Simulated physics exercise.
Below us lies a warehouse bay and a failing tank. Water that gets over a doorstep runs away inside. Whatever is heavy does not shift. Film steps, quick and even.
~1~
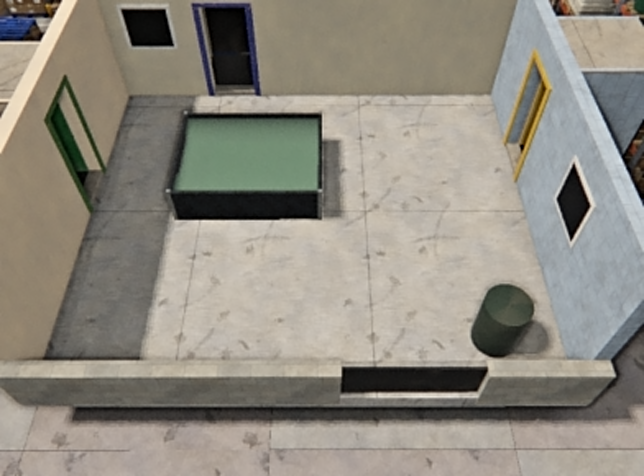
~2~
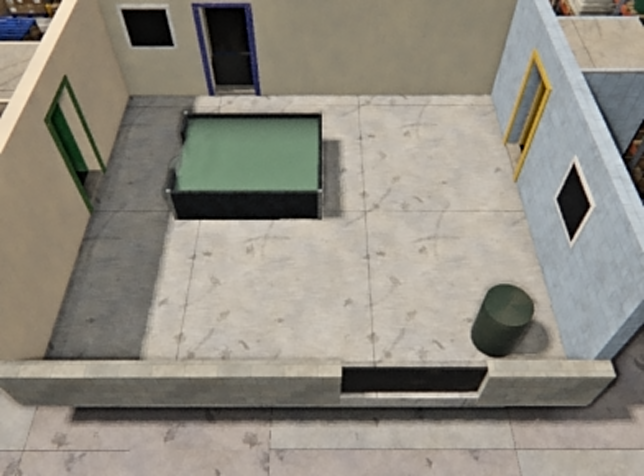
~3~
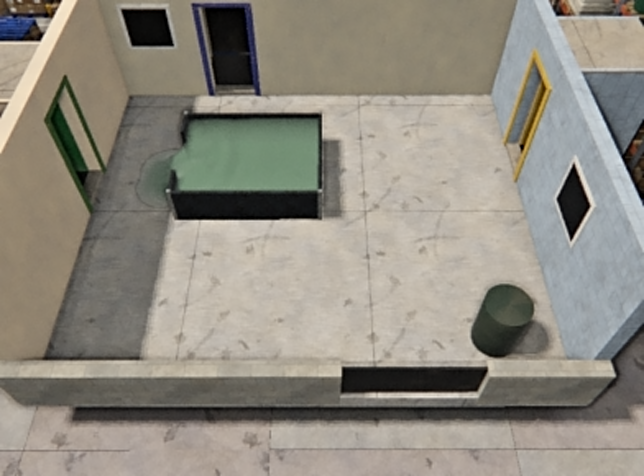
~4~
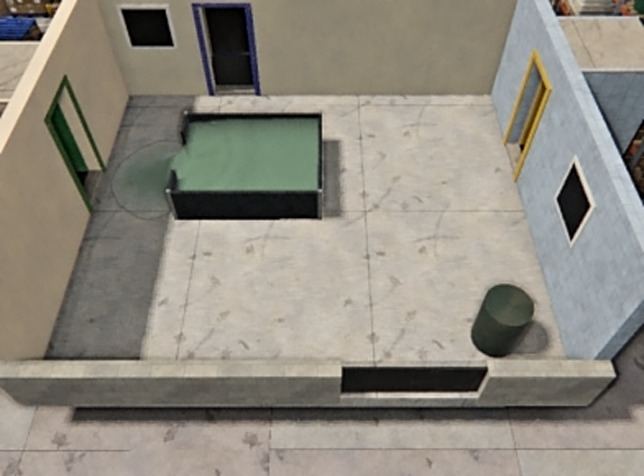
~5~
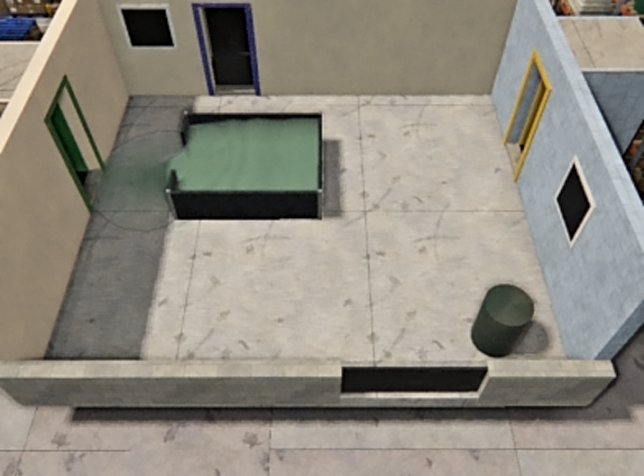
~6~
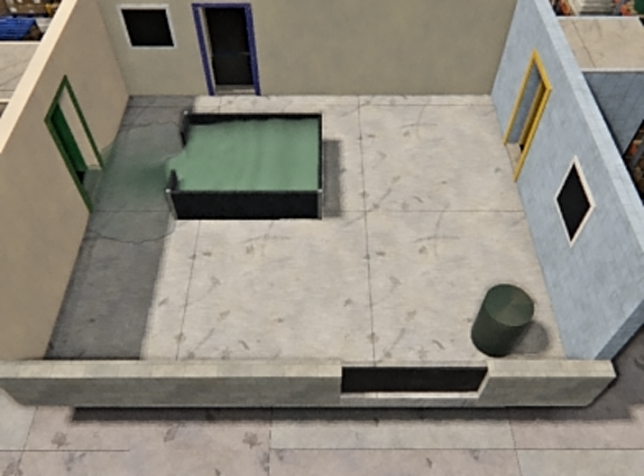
Green water sits level in a dark-walled rectangular tank, then pours from a gap in its left side and spreads in a thin, rounded sheet across the shaded floor toward the green-framed doorway. The roofless warehouse bay is seen from high above by a still camera. A blue-framed door stands at the back, a yellow-framed one at right, and a dark green drum near the front right.
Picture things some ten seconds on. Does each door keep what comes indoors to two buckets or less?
At the end, the yellow door will keep to two buckets. The green door will go over two buckets. The blue door will keep to two buckets.
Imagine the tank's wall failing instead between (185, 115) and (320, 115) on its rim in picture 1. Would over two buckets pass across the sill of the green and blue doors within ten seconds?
Then: Green door lets less in; blue door is over.
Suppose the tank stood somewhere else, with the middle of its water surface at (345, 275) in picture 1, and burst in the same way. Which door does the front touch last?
That would be the one in yellow.
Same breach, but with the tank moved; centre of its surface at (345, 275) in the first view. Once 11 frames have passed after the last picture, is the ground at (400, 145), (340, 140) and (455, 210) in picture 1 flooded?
Spared, spared, spared.
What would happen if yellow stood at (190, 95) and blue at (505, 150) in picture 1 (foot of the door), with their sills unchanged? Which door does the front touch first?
Result: The door marked green.
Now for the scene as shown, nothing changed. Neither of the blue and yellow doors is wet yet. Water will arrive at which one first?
Answer: The one in blue.
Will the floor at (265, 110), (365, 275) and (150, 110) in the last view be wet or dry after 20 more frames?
First spot inundated, second not wet, third inundated.
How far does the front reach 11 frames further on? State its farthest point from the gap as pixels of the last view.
I'd say at around (36, 382).
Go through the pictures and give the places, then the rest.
The first frame shows the water tank at (249, 154) is whole and still.
In the second frame, water pours out at (184, 168) and has run to a hidden place.
In the third frame, water pours out at (185, 170) and has run to (151, 160).
In the fourth frame, the front is at (122, 168), out from the gap at (185, 171).
In the fifth frame, the front is at (93, 179), out from the gap at (185, 170).
In the sixth frame, water pours out at (184, 170) and has run to (116, 137).
A moment on, water covers 10 % of the floor; the yellow door not reached, the green door far over two buckets in, the blue door not reached.
Next, water covers 15 % of the floor; the yellow door not reached, the green door far over two buckets in, the blue door wet at the sill, nothing in.
Then, water covers 35 % of the floor; the yellow door not reached, the green door far over two buckets in, the blue door wet at the sill, nothing in.
Later, water covers 65 % of the floor; the yellow door not reached, the green door far over two buckets in, the blue door wet at the sill, nothing in.
In the end, water covers 95 % of the floor; the yellow door wet at the sill, nothing in, the green door far over two buckets in, the blue door wet at the sill, nothing in.
